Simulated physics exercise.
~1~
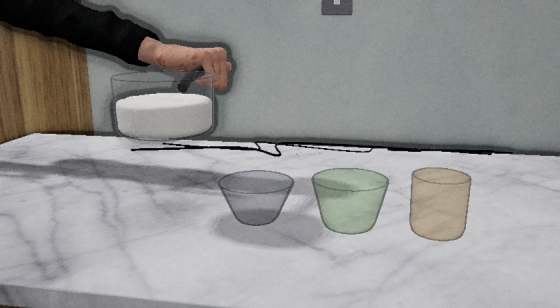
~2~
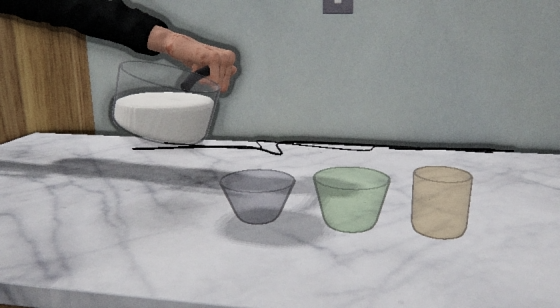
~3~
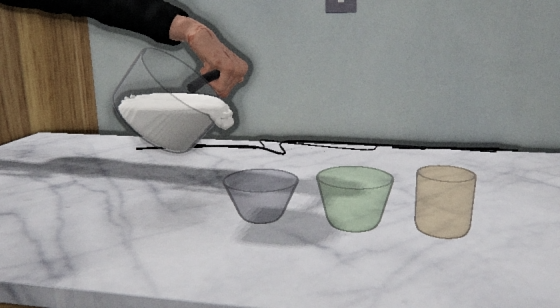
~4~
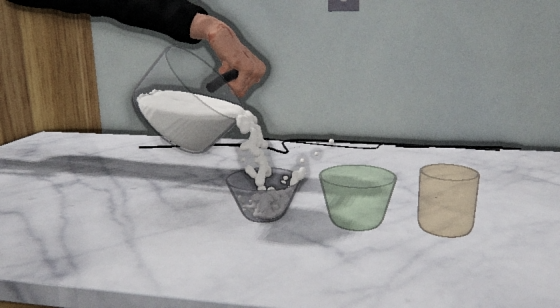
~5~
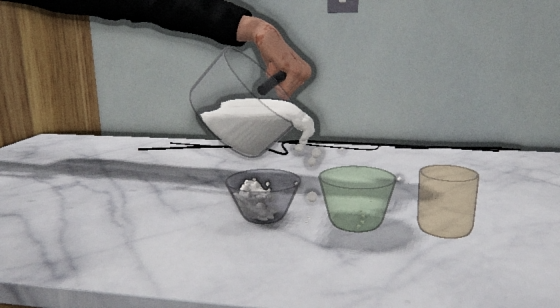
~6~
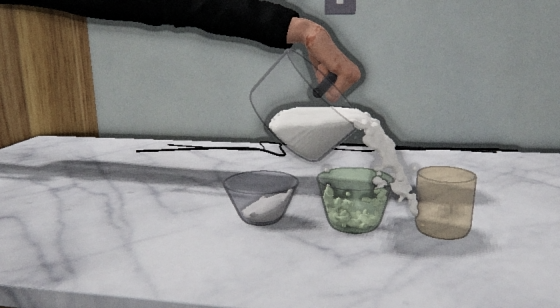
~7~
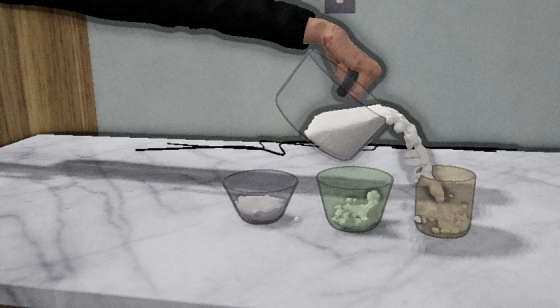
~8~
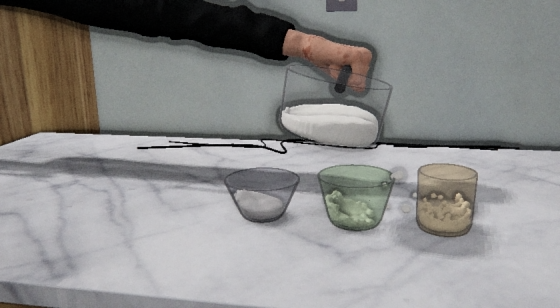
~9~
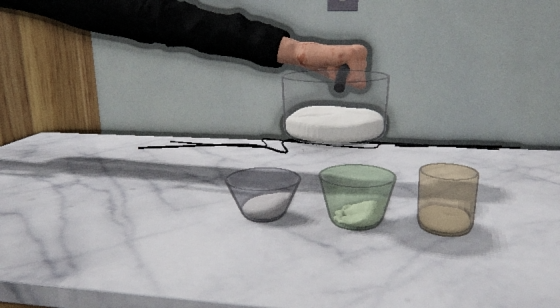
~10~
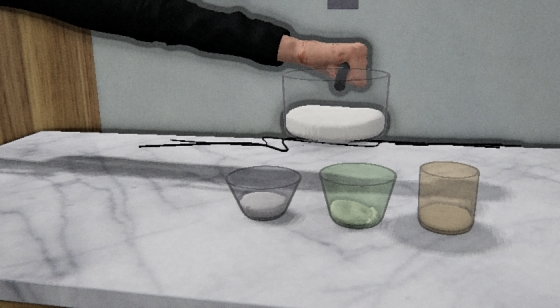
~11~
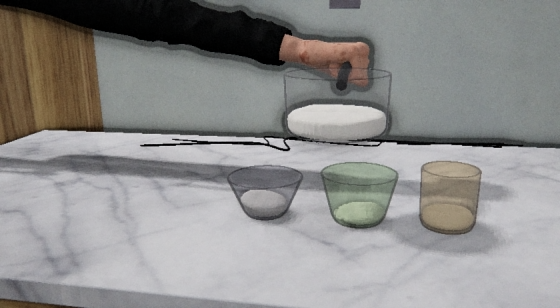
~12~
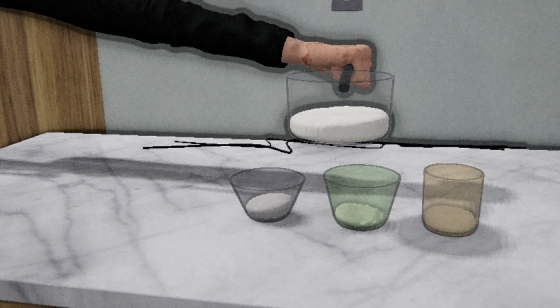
A hand in a dark sleeve holds a clear saucepan of white milk above a white marble work surface, seen from the front against a grey wall with wood at the left. Below stand a grey wide cup, a green wide cup and a tan mug, all empty. The hand tips the saucepan rightwards and moves right, pouring milk into the grey cup, then the green one, then the mug. It rights the saucepan and holds it still above the cups. The milk settles, leaving a little in each vessel and plenty in the saucepan.
